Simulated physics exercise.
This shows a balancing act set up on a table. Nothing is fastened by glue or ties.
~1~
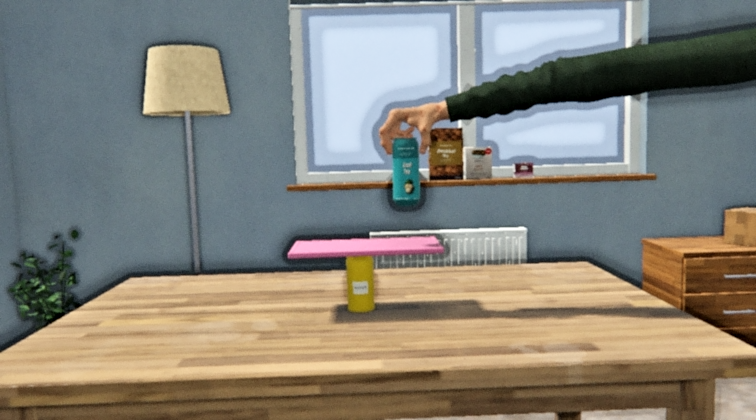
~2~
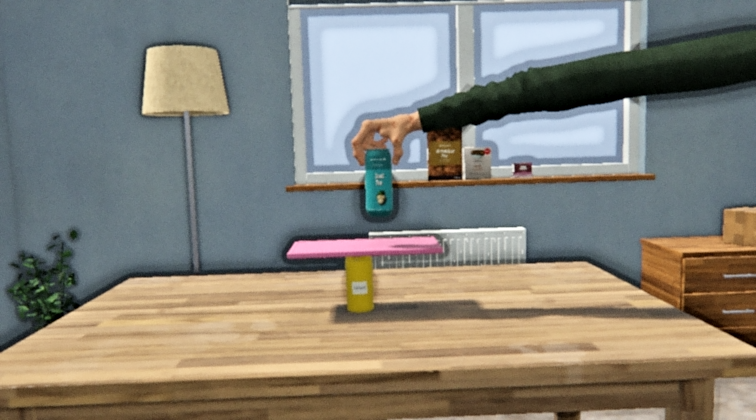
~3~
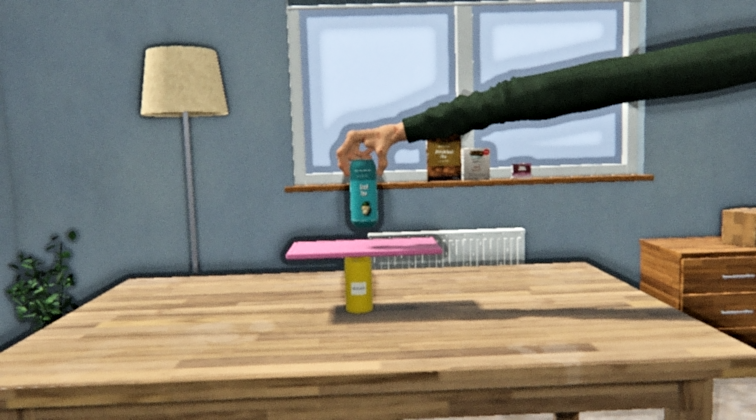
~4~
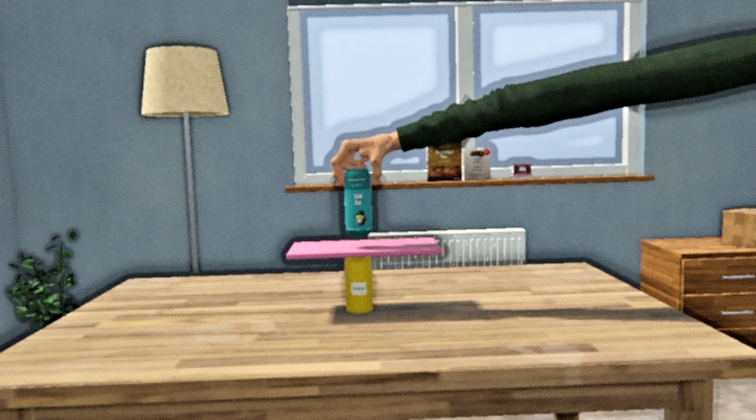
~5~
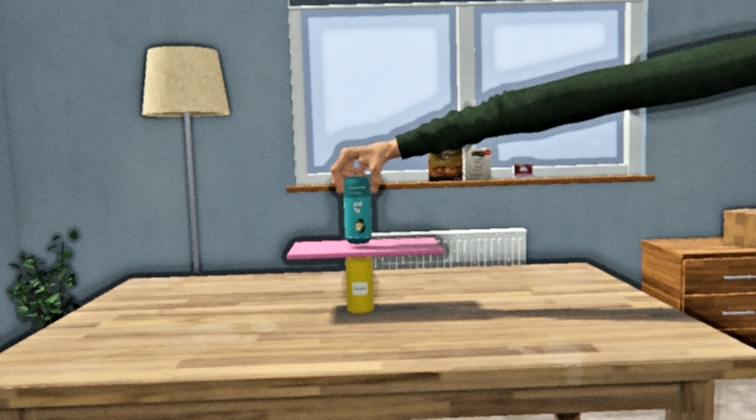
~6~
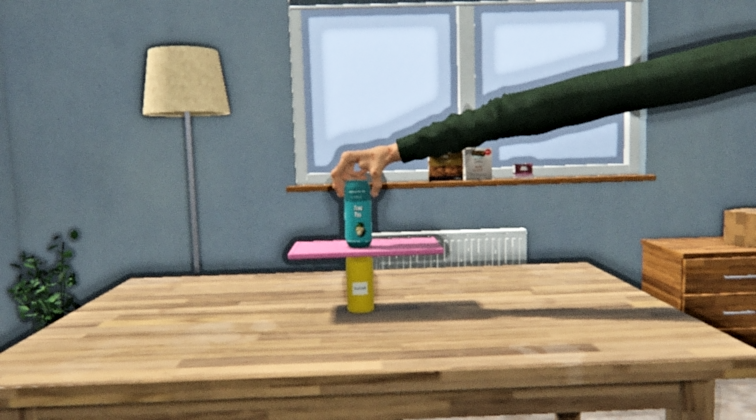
At a wooden table, a hand lowers a turquoise can leftward and down onto a pink board above a yellow jar.
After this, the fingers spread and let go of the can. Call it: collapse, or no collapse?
No collapse.
Then, 0.60 s on from there, no change.
Then, 1.30 s on from there, turquoise can resting near (358, 214).
In the end, all 3 unmoved. At the end, from the last picture's camera, turquoise can near (358, 214). The stack stays up.
